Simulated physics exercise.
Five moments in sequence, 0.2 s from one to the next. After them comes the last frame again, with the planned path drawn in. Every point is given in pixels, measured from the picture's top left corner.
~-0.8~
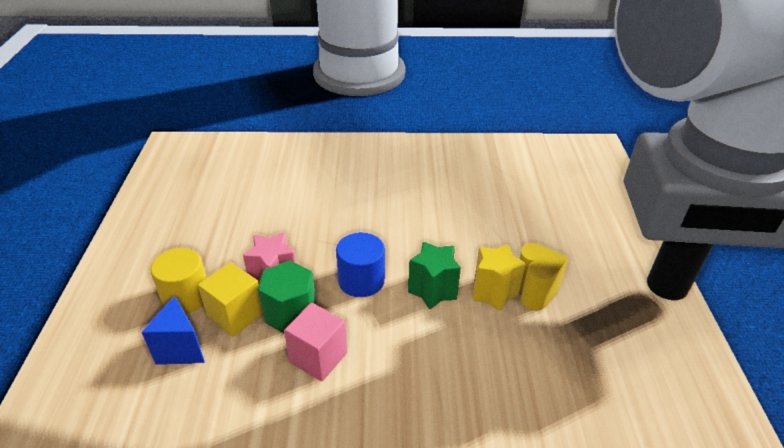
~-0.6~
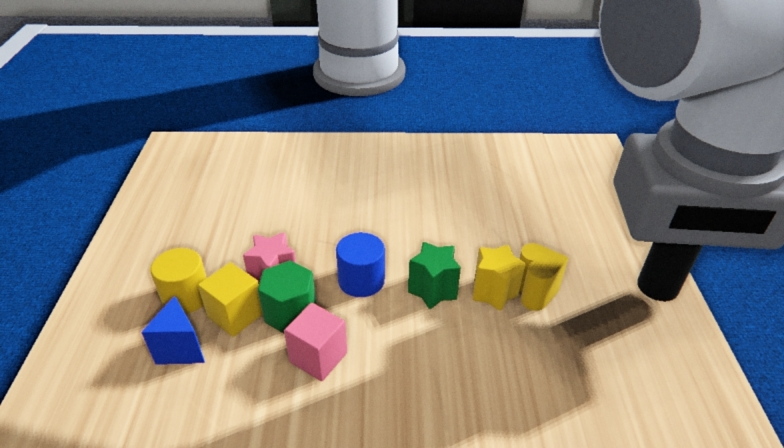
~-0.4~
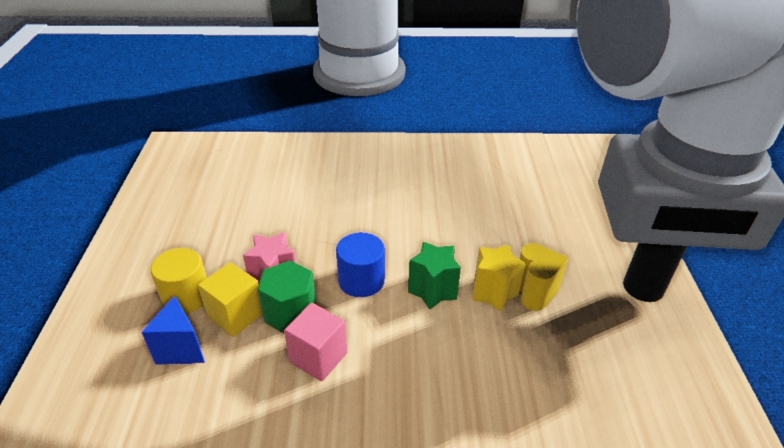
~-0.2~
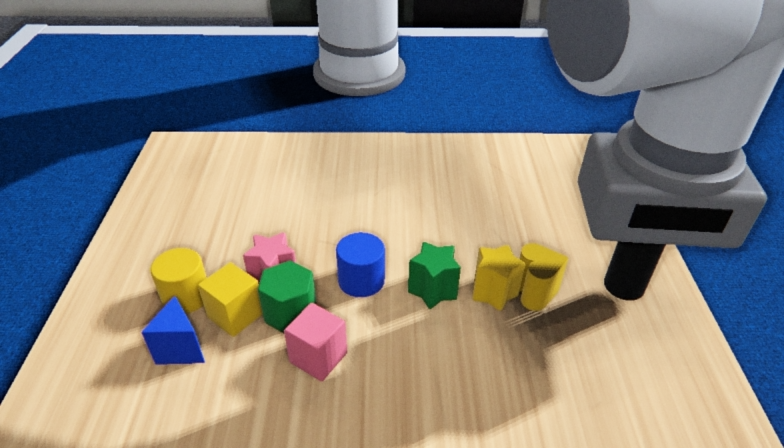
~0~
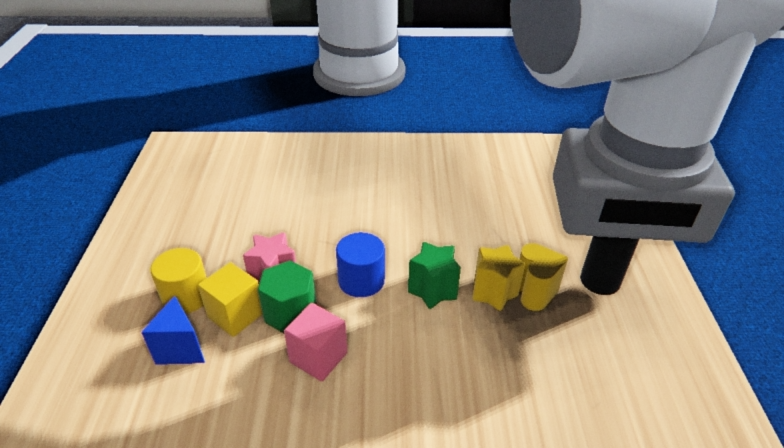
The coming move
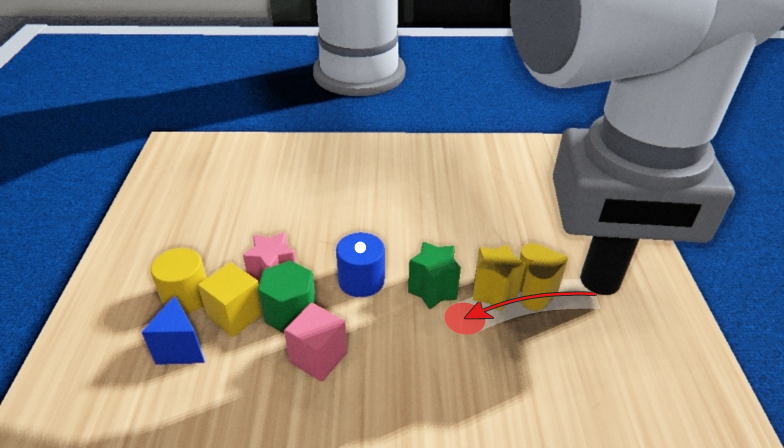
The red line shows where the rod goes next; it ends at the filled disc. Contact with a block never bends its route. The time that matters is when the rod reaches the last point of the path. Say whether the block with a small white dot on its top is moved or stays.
The block in question is displaced by the end.
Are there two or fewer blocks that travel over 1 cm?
No, that is not how it ends up.
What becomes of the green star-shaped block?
Displaced, by a centimetre or more.
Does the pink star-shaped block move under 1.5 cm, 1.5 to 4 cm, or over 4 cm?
The move is short, under 1.5 cm.
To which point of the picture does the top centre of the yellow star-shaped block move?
Its top middle will sit at (391, 281).
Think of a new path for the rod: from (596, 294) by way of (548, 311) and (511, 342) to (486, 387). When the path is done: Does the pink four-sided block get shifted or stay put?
By the end it is where it was.
Path on the board, from (596, 294) over (527, 298) to (465, 318); the dot is on the blue round block.
The first path, step by step. One third of the way, rod (552, 282); green star-shaped block (431, 257), turned 15° clockwise; yellow star-shaped block (475, 262); yellow heart (513, 261).
Two thirds of the way, rod (508, 290); blue round block (347, 246); green star-shaped block (394, 259), turned 15° clockwise; yellow star-shaped block (435, 269); yellow heart (472, 264), turned 20° anticlockwise.
At the end, rod (467, 306); pink star-shaped block in place; blue round block (326, 243); green star-shaped block (352, 267), turned 25° clockwise; yellow star-shaped block (391, 281); yellow heart (430, 277), turned 20° anticlockwise.
